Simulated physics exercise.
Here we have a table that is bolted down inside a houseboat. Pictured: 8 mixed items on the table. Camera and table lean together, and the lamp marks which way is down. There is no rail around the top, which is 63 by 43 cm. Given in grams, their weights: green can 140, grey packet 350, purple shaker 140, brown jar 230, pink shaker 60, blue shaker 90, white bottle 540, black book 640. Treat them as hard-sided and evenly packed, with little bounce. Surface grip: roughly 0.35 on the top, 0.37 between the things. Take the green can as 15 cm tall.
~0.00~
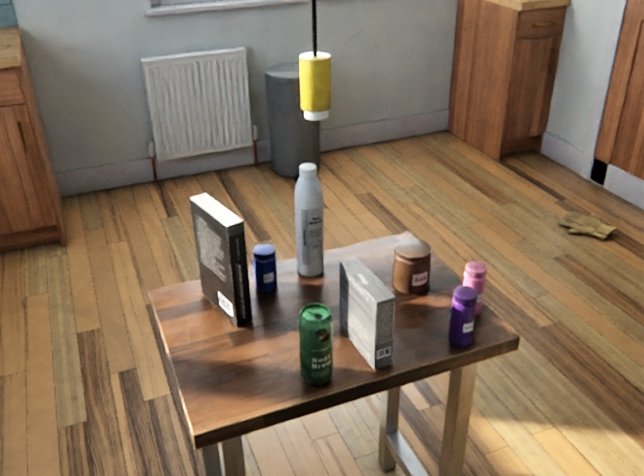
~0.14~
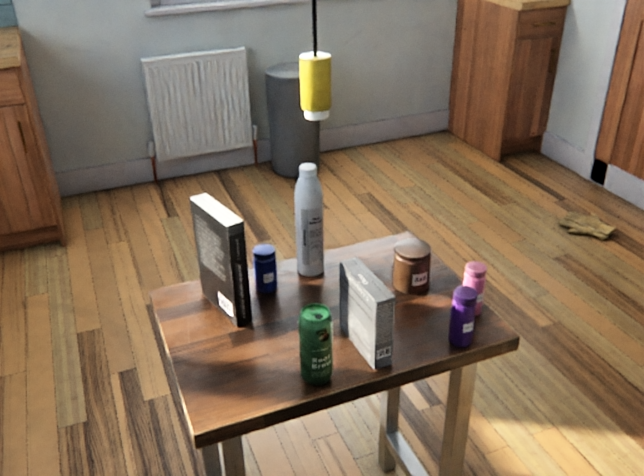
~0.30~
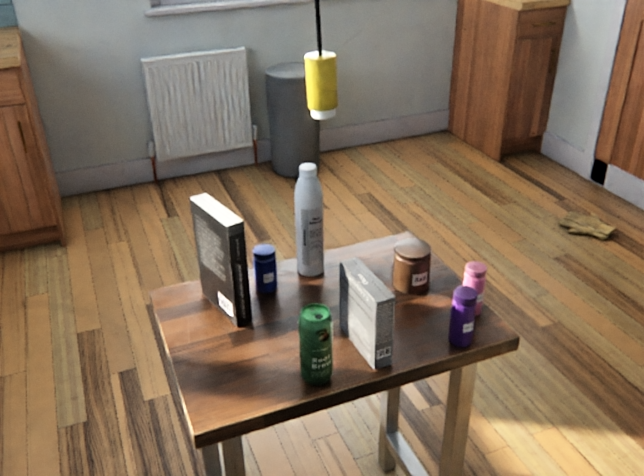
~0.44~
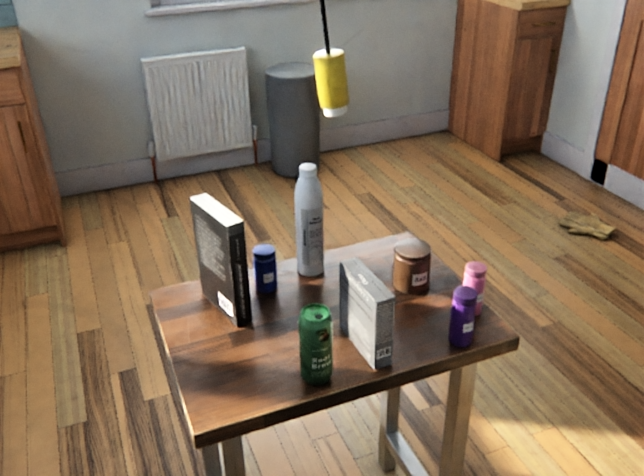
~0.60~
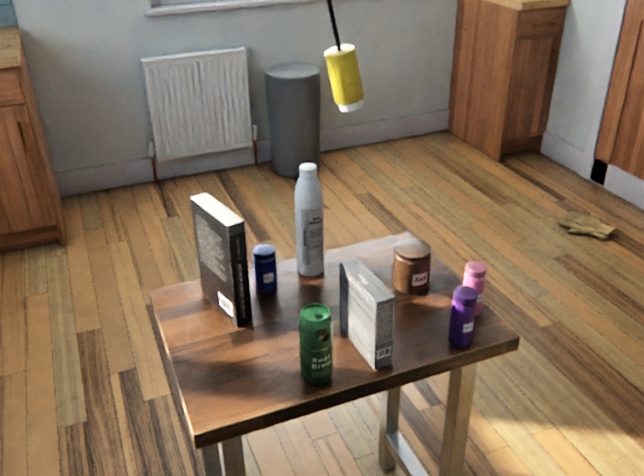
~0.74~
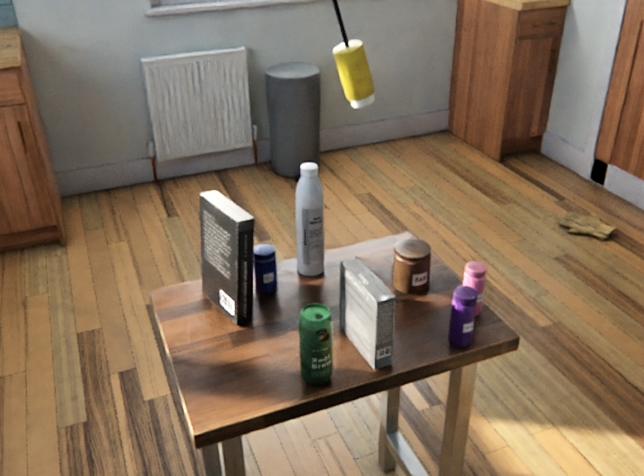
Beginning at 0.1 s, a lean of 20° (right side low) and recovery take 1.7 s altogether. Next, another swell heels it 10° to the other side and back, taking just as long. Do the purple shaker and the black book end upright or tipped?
The purple shaker ends up tipped; the black book ends up tipped.
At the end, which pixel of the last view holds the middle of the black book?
Near (368, 270).
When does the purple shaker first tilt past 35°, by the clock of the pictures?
It happens near 1.2 s.
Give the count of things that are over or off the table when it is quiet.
Count: 5.
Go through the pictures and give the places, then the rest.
Boat level; purple shaker (463, 316); black book (221, 260), in the first frame.
Boat level; brown jar (412, 266); pink shaker (474, 289), in the second frame.
Boat heeled 3°, right side down; blue shaker (265, 269); white bottle (309, 220), in the third frame.
Boat heeled 7°, right side down; green can (316, 346); grey packet (366, 312), in the fourth frame.
Boat heeled 13°, right side down; brown jar (412, 266); pink shaker (474, 289), in the fifth frame.
Boat heeled 17°, right side down; purple shaker (463, 316); black book (226, 258) tipped 6° from how it sat, in the sixth frame.
After 1.14 s, boat heeled 18°, right side down; black book on its side near (299, 256); purple shaker tipped 25° from how it sat near (487, 309); grey packet on its side.
After 1.44 s, boat heeled 8°, right side down; purple shaker and white bottle now off the table; black book on its side near (359, 267); grey packet on its side.
After 1.84 s, boat level; black book on its side near (368, 270); grey packet on its side; blue shaker on its side.
At rest (4.0 s), off the table and tipped over, purple shaker and white bottle; tipped over on the table, grey packet, blue shaker and black book; the other 3 in place, give or take 5 cm. In the last view, black book near (368, 270).
